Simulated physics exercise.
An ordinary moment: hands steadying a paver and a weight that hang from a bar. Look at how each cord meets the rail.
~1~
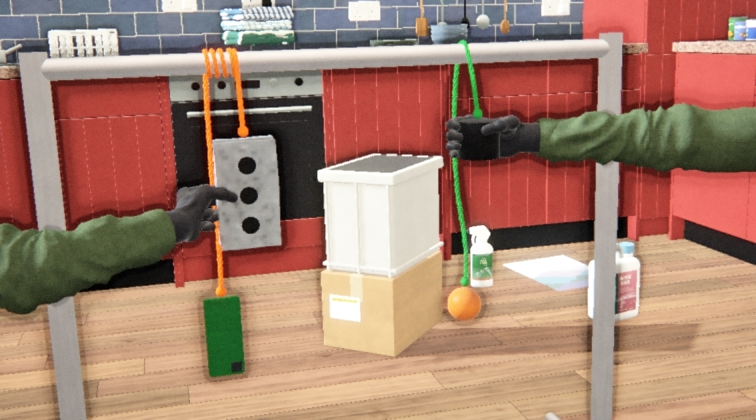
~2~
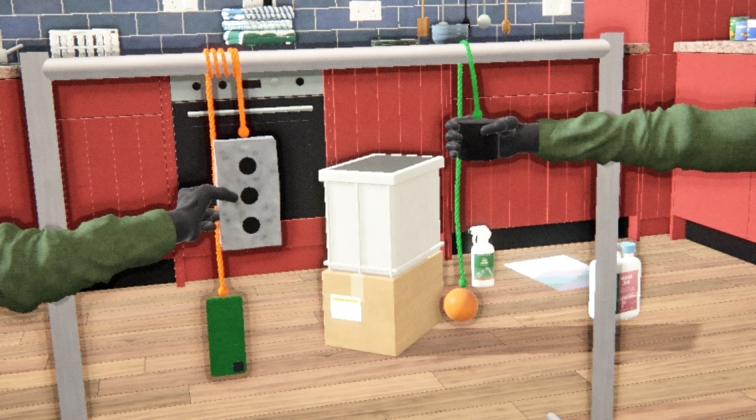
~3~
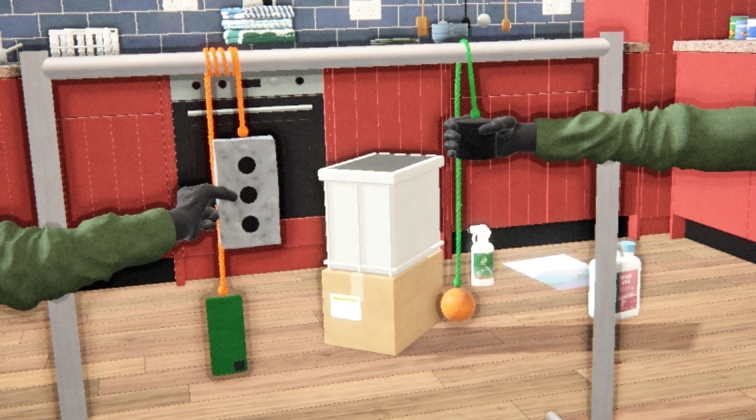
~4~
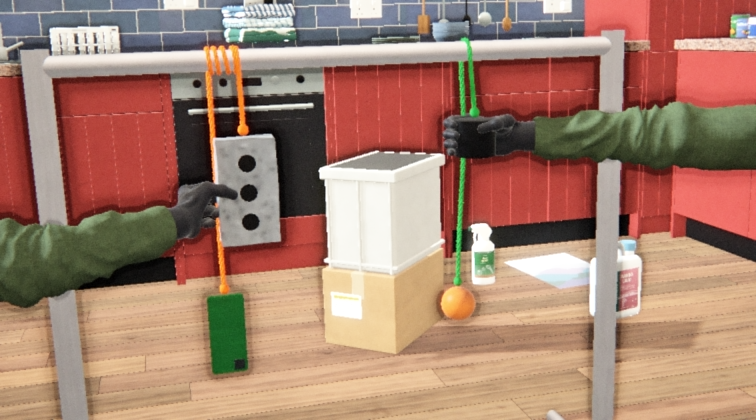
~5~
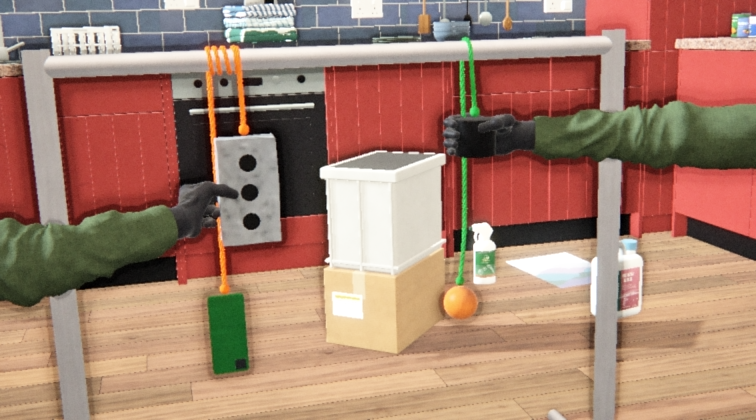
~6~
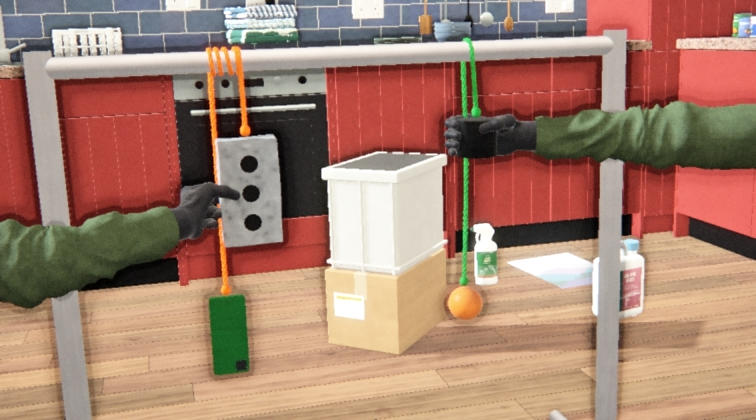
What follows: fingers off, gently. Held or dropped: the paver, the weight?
As it turns out, the paver is held; the weight pulls its rope through.
Then, 0.30 s later than the last view, paver in the air near (250, 173); weight dropping near (476, 223).
Then, 0.66 s later than the last view, paver in the air near (241, 158); weight on the floor.
Then, 1.04 s later than the last view, paver in the air near (249, 183); weight on the floor.
Finally, paver in the air near (245, 183); weight on the floor. The paver keeps its height and the weight runs down to the floor.
